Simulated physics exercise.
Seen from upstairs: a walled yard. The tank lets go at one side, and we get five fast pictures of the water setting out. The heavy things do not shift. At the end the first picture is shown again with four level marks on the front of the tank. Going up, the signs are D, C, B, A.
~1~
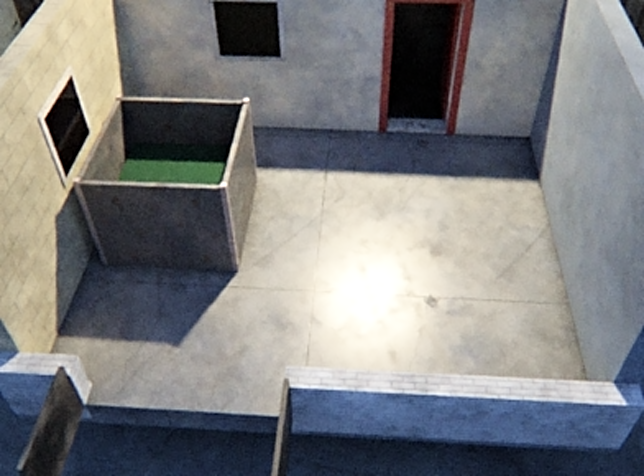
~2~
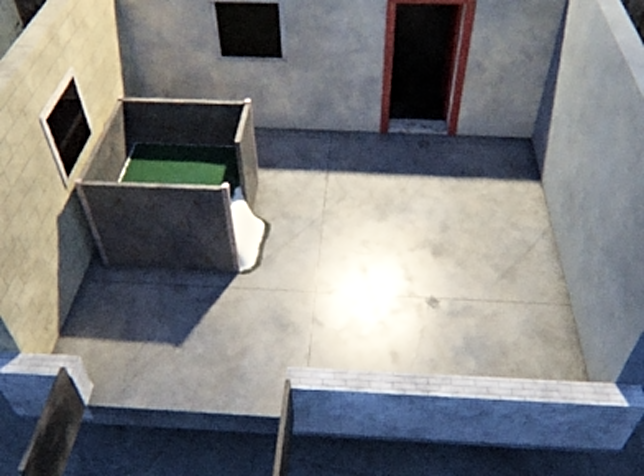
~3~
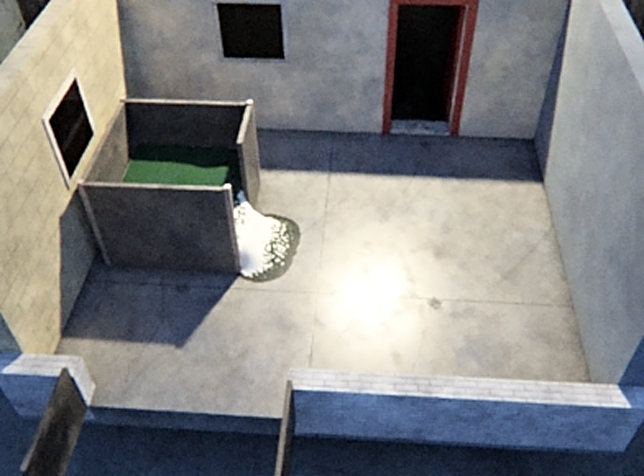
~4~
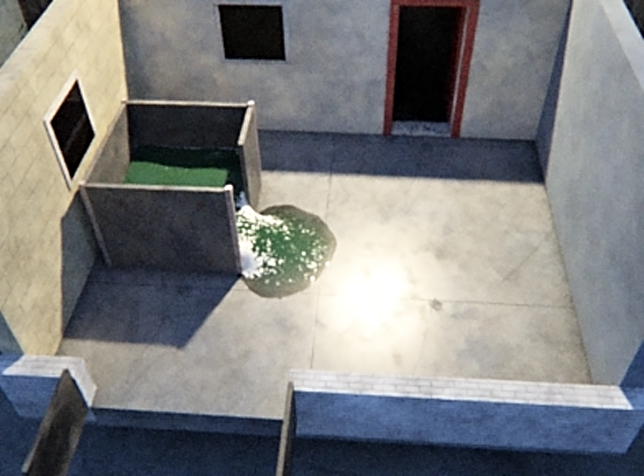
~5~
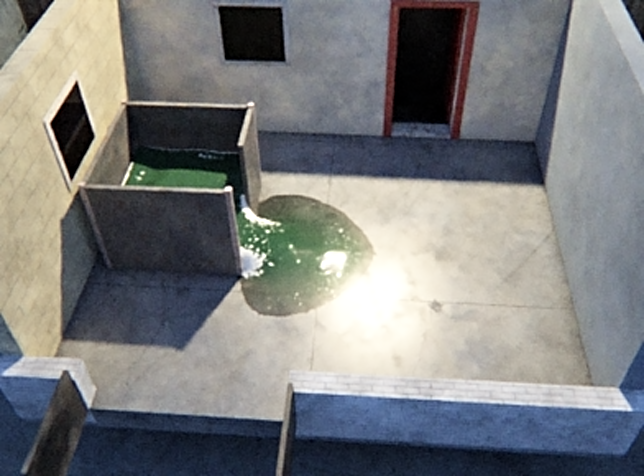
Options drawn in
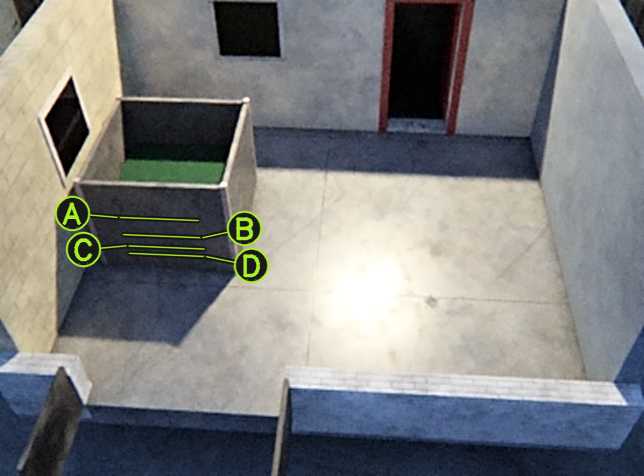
A walled yard with a pale concrete floor is seen from upstairs, looking down. A grey-sided tank of green water stands at the left near a wall with a dark window, a red-framed doorway is in the back wall, and an open gate is at the front. Water pours from the tank's right side, foaming white, and spreads rightward in a widening green pool towards a bright patch of light.
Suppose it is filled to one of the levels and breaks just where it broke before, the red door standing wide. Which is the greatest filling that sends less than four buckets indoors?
It is A.
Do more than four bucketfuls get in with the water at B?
No, that is safe.
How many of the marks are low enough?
All four.
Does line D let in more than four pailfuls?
No.
In lime, A at (158, 218); B at (162, 236); C at (165, 247); D at (167, 254); from the bottom up D, C, B, A.
For line A, a bucket or two gets in.
For line B, nothing gets over.
For line C, nothing gets over.
For line D, nothing gets over.
